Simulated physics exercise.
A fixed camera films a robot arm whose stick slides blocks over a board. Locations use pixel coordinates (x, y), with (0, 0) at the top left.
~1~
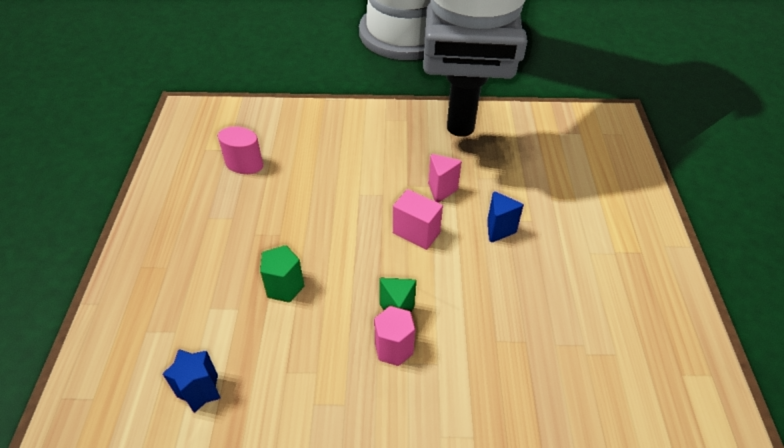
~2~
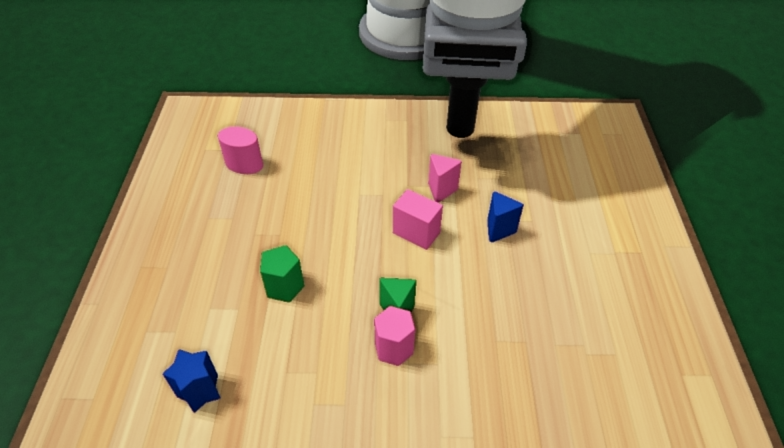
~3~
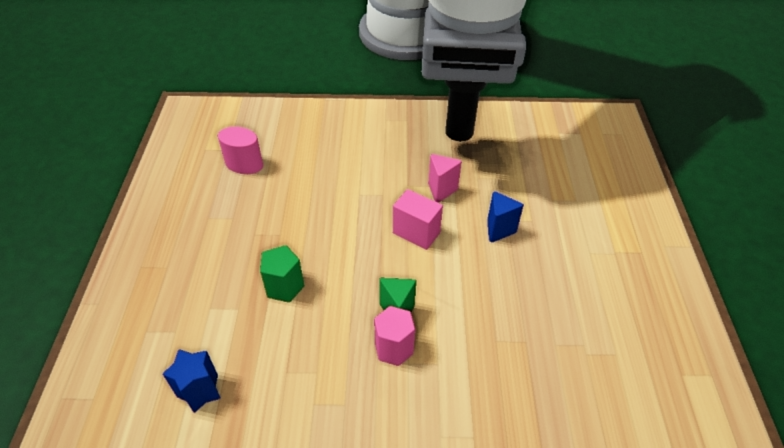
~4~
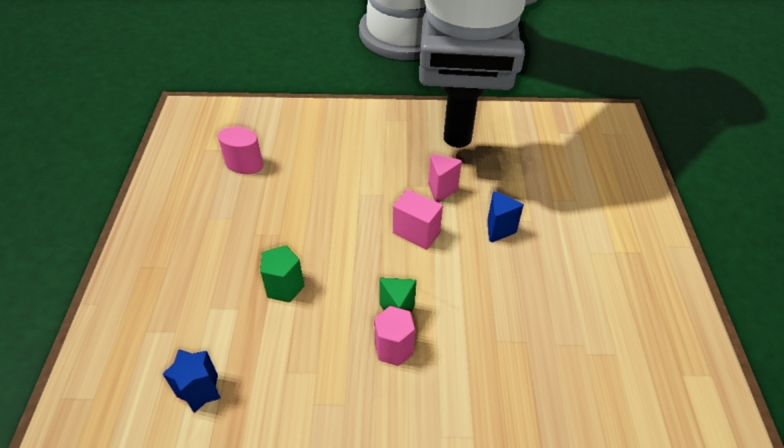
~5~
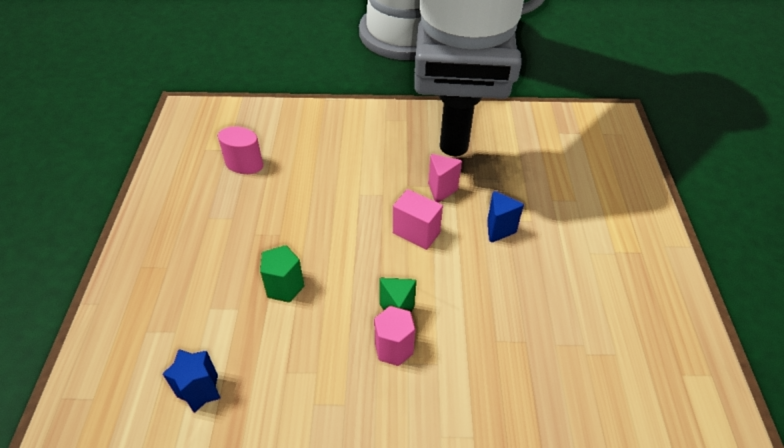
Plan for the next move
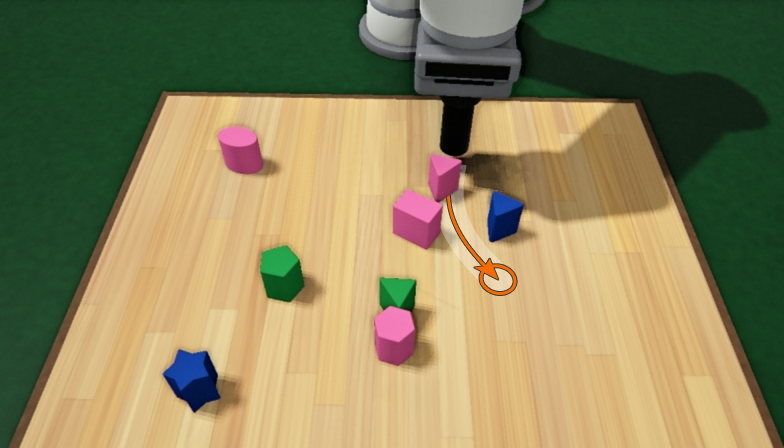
A robot arm's black stick moves slightly down and left toward a pink triangular block on a wooden board, while the scattered pink, green and blue blocks all stay still.
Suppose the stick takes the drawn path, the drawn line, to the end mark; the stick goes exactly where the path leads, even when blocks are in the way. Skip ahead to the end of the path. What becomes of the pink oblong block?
It is moved off its spot.
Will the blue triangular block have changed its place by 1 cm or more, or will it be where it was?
It gets no push and keeps its place.
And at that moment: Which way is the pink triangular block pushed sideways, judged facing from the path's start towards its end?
With start-to-end as forward, it shifts right.
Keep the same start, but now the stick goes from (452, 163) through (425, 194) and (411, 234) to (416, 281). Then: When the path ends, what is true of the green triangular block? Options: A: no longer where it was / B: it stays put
(A)
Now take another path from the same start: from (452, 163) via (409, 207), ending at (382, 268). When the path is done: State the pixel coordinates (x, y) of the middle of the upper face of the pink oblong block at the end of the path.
Around pixel (421, 232).
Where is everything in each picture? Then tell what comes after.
The first picture shows tip of the stick (461, 128), middles of tops, pink oblong block (418, 205), pink triangular block (444, 163), blue triangular block (505, 203).
The second picture shows stick (460, 129), nothing pushed.
The third picture shows stick (459, 133), nothing pushed.
The fourth picture shows stick (458, 139), nothing pushed.
The fifth picture shows stick (454, 147), pink oblong block (418, 205), pink triangular block (444, 163), blue triangular block (505, 203).
The line goes from (452, 163) by way of (449, 200) and (464, 240) to (498, 279).
What follows on the original path. One third of the way, stick (451, 184); pink triangular block (435, 187), turned 35° clockwise.
Two thirds of the way, stick (466, 224); pink oblong block (411, 211), turned 15° anticlockwise; pink triangular block (430, 196), turned 60° clockwise.
At the end, stick (502, 264); pink oblong block (411, 211), turned 15° anticlockwise; pink triangular block (430, 196), turned 60° clockwise; blue triangular block unmoved.
